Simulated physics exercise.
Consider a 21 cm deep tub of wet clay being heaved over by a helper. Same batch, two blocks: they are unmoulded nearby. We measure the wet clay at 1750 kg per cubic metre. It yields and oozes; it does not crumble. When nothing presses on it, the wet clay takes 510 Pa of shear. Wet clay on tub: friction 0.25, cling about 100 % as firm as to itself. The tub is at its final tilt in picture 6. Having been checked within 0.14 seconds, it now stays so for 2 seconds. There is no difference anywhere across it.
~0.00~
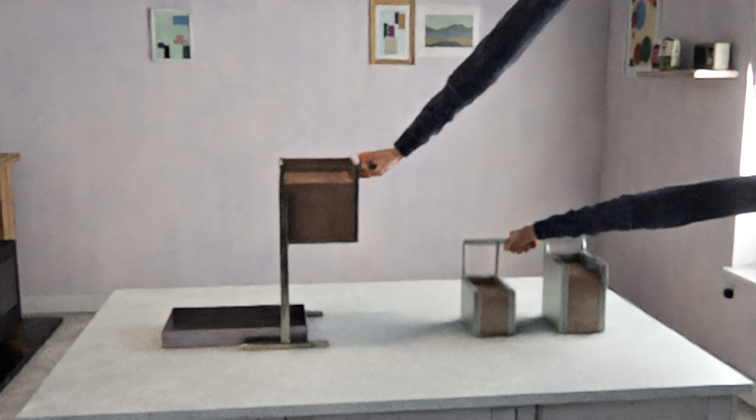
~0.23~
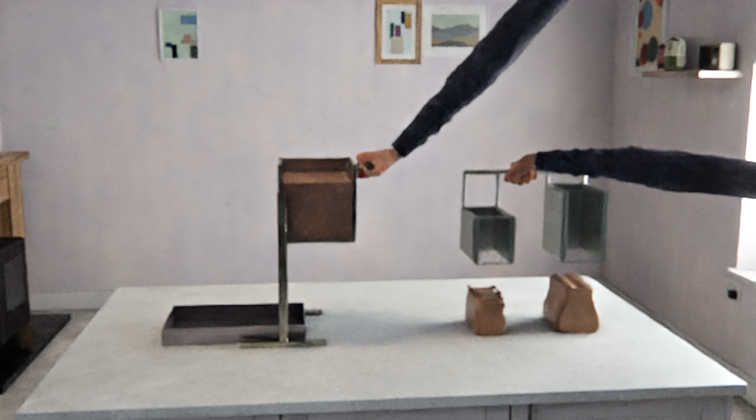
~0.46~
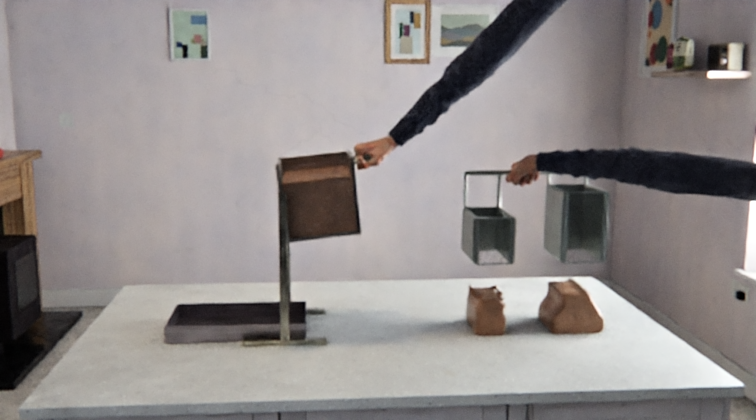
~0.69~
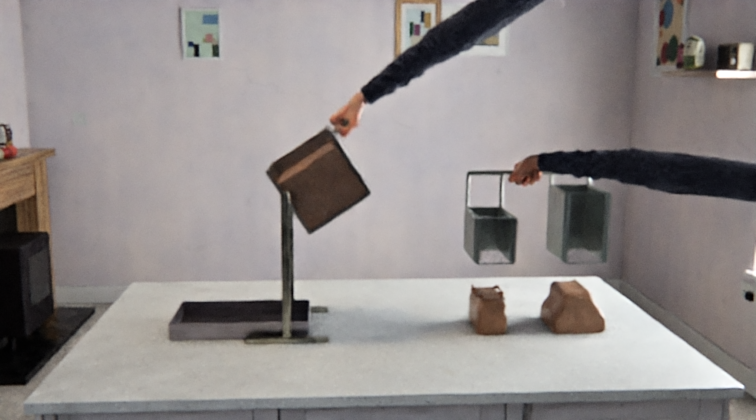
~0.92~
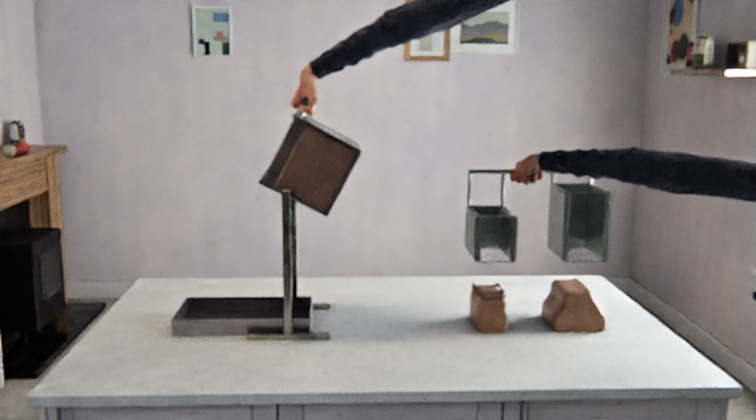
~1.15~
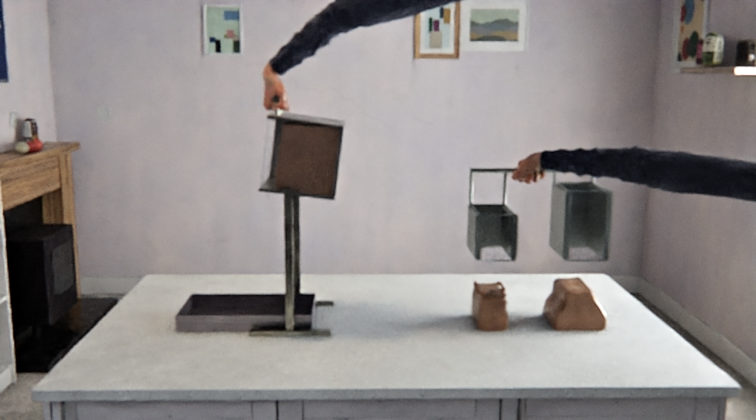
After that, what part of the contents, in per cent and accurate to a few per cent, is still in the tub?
The part still in the tub is near 100 out of 100.
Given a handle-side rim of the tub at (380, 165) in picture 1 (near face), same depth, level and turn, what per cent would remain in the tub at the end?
Some 65 percent would still be in the tub at the end.
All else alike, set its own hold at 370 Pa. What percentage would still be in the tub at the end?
In that case close to 80 in a hundred.
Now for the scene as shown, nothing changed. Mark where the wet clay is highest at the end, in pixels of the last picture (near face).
Highest point: Approx. (326, 128).
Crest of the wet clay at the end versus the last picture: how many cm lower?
About 1 cm.
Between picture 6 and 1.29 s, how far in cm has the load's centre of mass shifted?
Measured shift, roughly 1 cm.
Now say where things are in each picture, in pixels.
The first picture shows handle-side rim at (356, 166), tilt 0 degrees; crest of the wet clay at (344, 181); block heights 11 cm, 18 cm (left to right).
The second picture shows handle-side rim at (354, 166), tilt 0 degrees; crest of the wet clay at (341, 182); block heights 11 cm, 15 cm (left to right).
The third picture shows handle-side rim at (350, 159), tilt 7 degrees; crest of the wet clay at (346, 175); block heights 11 cm, 13 cm (left to right).
The fourth picture shows handle-side rim at (328, 132), tilt 33 degrees; crest of the wet clay at (333, 148); block heights 11 cm, 13 cm (left to right).
The fifth picture shows handle-side rim at (293, 118), tilt 62 degrees; crest of the wet clay at (305, 128); block heights 11 cm, 13 cm (left to right).
The sixth picture shows handle-side rim at (268, 119), tilt 83 degrees; crest of the wet clay at (287, 125); block heights 11 cm, 13 cm (left to right).
After 1.29 s, the tub is at 83 degrees and holds 100 %.
After 1.46 s, the tub is at 83 degrees and holds 100 %.
After 1.63 s, the tub is at 83 degrees and holds 100 %.
After 1.80 s, the tub is at 83 degrees and holds 100 %.
After 3.15 s, the tub is at 83 degrees and holds 100 %.
